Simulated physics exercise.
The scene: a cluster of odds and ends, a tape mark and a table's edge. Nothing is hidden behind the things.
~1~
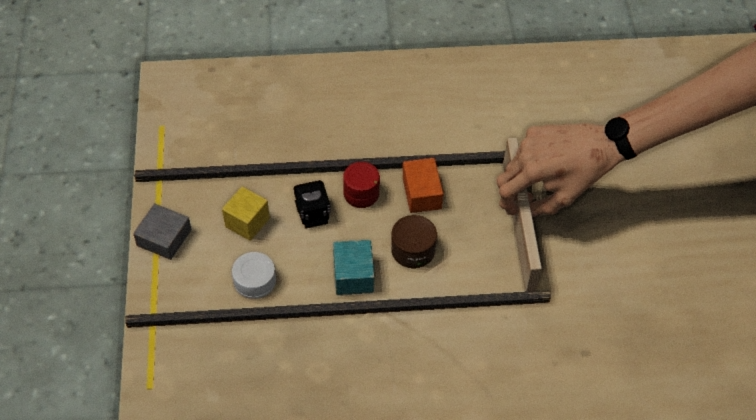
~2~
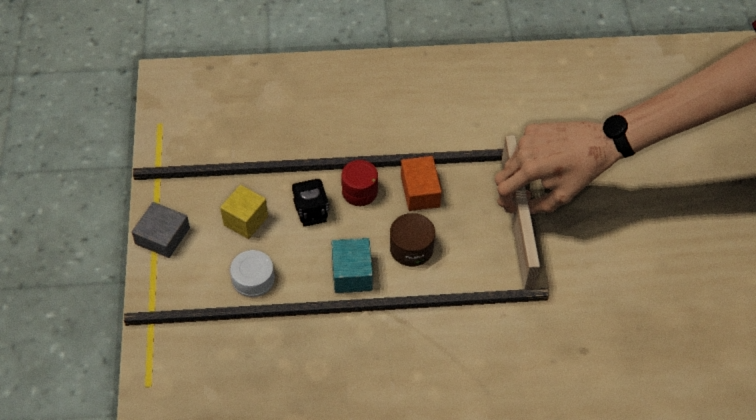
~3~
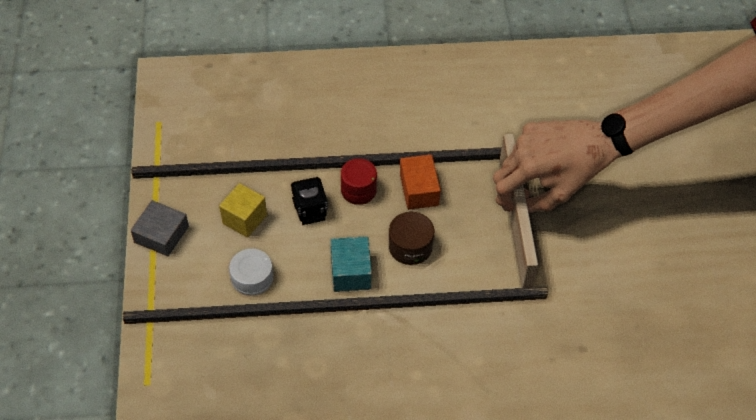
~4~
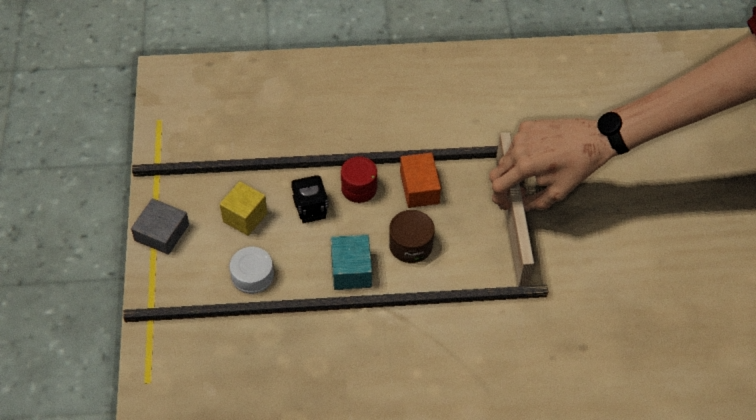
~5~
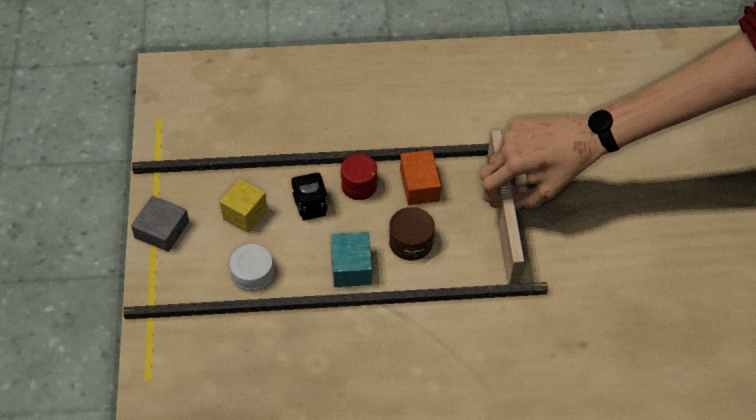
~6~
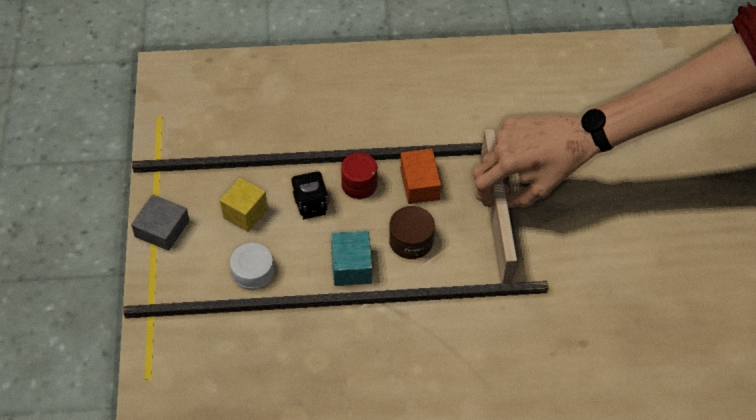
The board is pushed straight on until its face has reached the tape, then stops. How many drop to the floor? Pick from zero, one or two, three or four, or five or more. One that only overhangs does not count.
As it turns out, the number that fall off is five or more.
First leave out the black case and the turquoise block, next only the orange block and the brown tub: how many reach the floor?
3 in the first case, 3 in the second.
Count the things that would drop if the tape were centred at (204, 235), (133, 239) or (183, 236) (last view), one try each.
It would be 2, 8 and 3.
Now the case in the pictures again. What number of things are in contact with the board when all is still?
3 of them.
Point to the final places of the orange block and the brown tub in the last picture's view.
About (138, 191), and the other about (130, 240).
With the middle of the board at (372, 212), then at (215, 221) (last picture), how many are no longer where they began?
At the one place 5, at the other 8.
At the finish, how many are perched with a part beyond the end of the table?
3 of them.
Early on, none off yet; grey block at rest near (161, 223); yellow block at rest near (244, 205); white lid at rest near (252, 266).
A while later, none off yet; grey block travelled about its own width near (134, 222); yellow block travelled well along near (176, 202); white lid travelled about its own width near (195, 271).
Finally, the number that fall off is five or more; lost, red lid, black case, white lid, yellow block and grey block.
